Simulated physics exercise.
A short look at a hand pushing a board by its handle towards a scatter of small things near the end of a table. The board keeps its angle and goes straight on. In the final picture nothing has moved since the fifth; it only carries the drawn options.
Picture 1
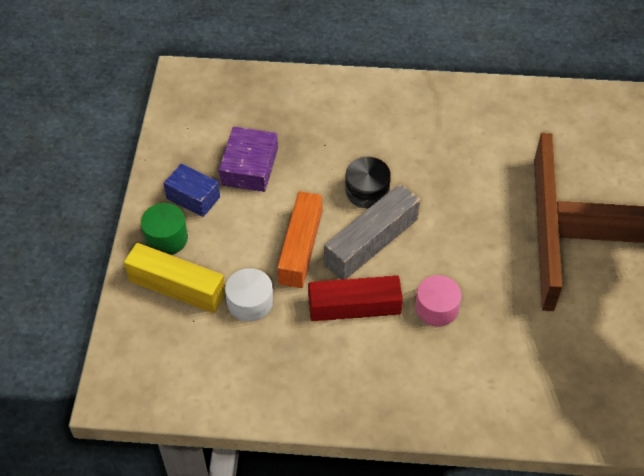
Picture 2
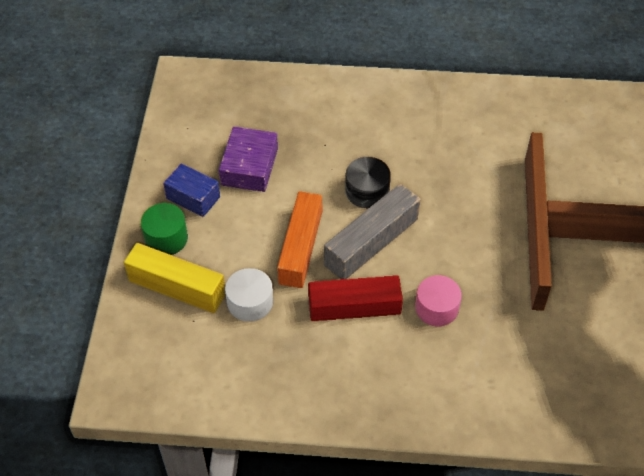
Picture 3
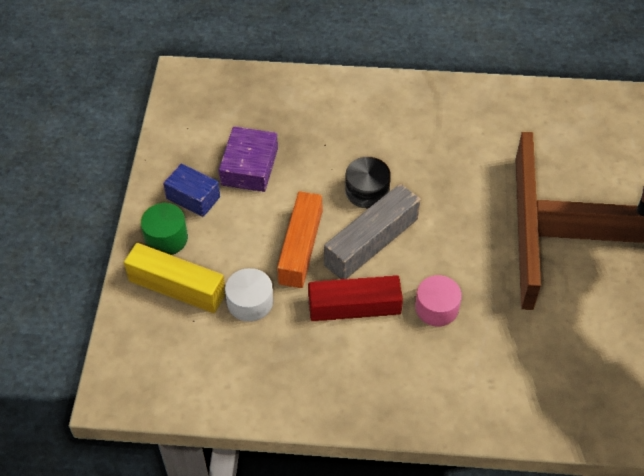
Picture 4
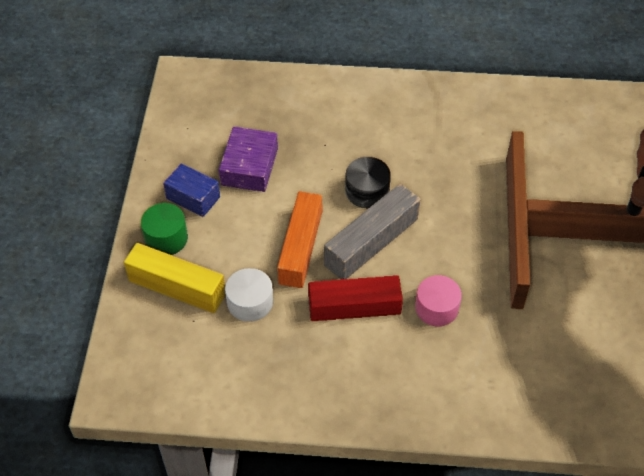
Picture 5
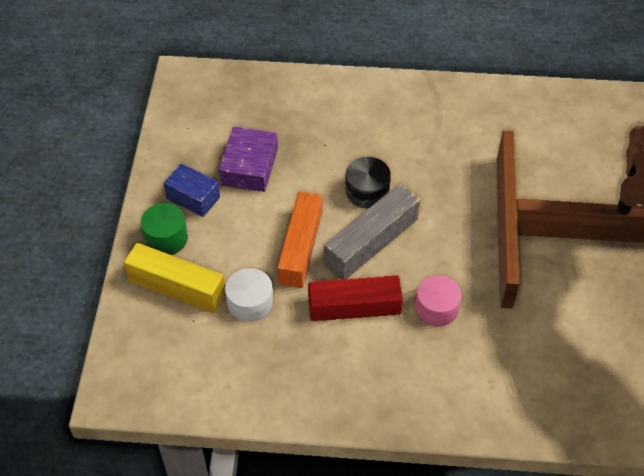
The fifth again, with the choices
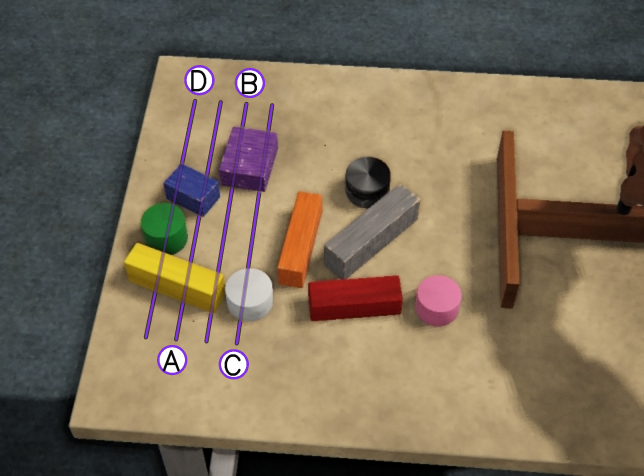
A hand slides a wooden board slowly left across the table, while the scattered blocks stay still.
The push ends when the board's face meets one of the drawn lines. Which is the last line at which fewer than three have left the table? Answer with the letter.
It can go as far as D.
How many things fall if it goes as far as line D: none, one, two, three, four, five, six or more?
By then, two.
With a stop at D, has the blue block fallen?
By then, yes.
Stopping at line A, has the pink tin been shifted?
Yes.
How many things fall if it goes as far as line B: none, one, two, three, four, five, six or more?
In all, none.
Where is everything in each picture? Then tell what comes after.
In the first picture, grey bar (372, 231); blue block (192, 190); white tin (250, 295).
In the second picture, board (541, 205); yellow stick (176, 278).
In the third picture, board (530, 204); black tin (367, 183).
In the fourth picture, board (521, 203); orange bar (301, 239).
In the fifth picture, board (511, 203); pink tin (438, 301); grey bar (372, 231); blue block (192, 190).
On the marked copy, A at (200, 211); B at (228, 213); C at (256, 214); D at (173, 209).
With D. Early on, board (388, 195); pink tin (387, 313); red stick (318, 304).
Further on, board (268, 188); purple block (216, 149); orange bar (217, 234).
At the end, board (173, 182); green tin over the edge; blue block over the edge; two fallen.
As for the rest, A is within the limit but short; B is within the limit but short; C is within the limit but short.
